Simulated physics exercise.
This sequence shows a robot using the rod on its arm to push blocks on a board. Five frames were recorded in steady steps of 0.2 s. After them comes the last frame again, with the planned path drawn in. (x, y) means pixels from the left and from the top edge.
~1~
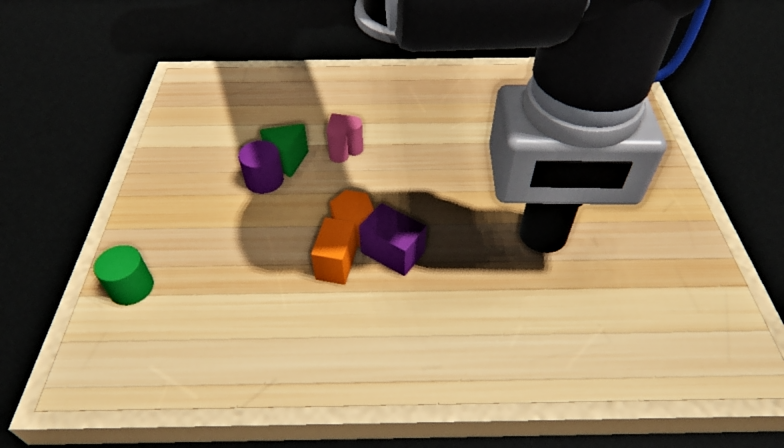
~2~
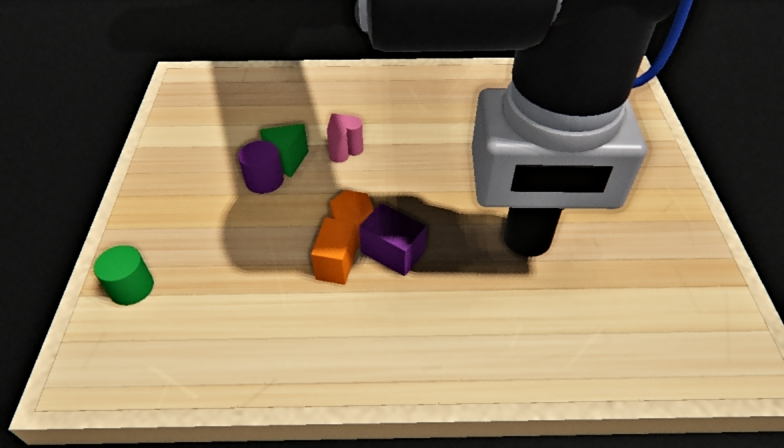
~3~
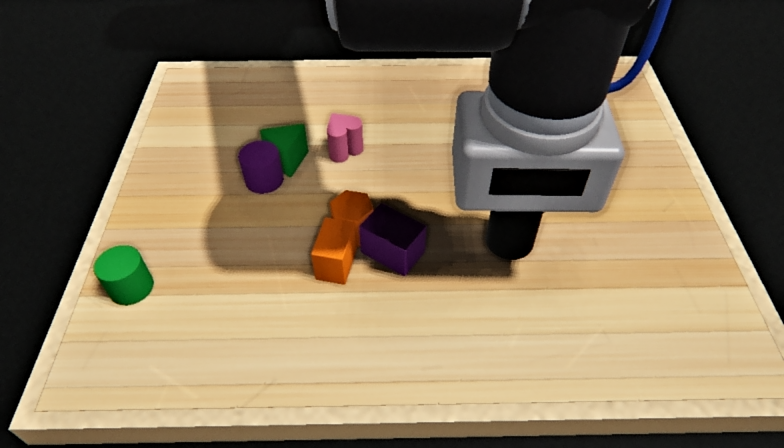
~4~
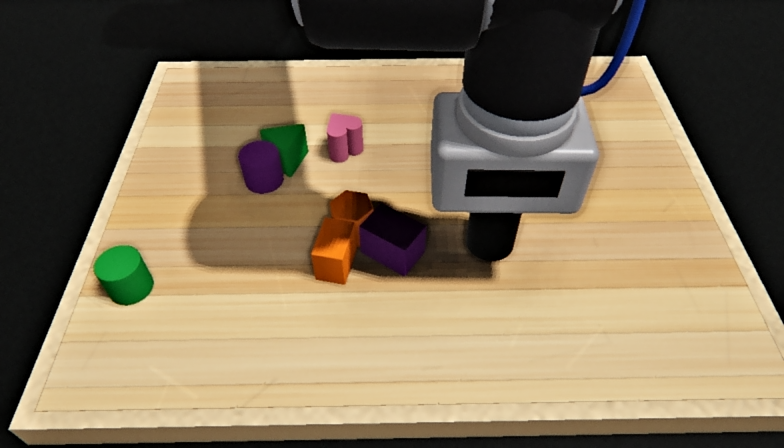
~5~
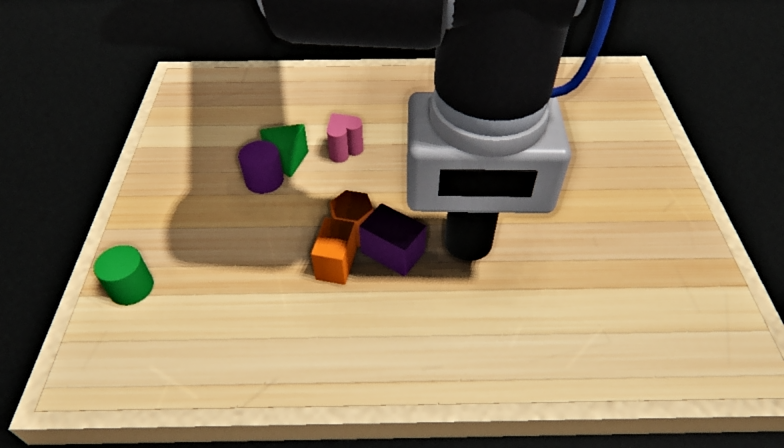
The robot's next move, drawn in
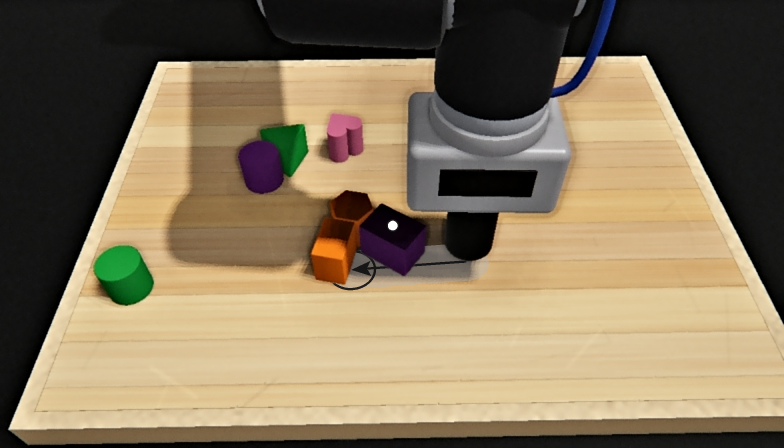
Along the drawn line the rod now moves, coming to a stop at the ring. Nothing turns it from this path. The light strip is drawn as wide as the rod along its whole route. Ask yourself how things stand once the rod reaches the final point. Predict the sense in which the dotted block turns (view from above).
Viewed from above, clockwise.
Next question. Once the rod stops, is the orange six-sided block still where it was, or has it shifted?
At the end of the path, the orange six-sided block has moved off its old spot.
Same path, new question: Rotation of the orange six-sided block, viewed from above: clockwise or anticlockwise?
Viewed from above, clockwise.
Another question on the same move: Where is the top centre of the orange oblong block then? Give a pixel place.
I'd guess (301, 234).
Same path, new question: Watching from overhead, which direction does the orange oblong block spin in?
It is turned anticlockwise.
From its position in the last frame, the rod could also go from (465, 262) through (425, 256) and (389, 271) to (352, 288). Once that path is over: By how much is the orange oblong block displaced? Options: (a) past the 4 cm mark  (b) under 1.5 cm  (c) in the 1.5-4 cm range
a
Drawn move, from (465, 262) to (352, 270); the dot is on the purple oblong block.
On the path given first. Halfway along, rod (409, 247); orange oblong block (322, 233), turned 40° anticlockwise; orange six-sided block (330, 195); purple oblong block (362, 219).
At the end, rod (350, 251); orange oblong block (301, 234), turned 40° anticlockwise; orange six-sided block (310, 179), turned 20° clockwise; purple oblong block (328, 209), turned 30° clockwise.
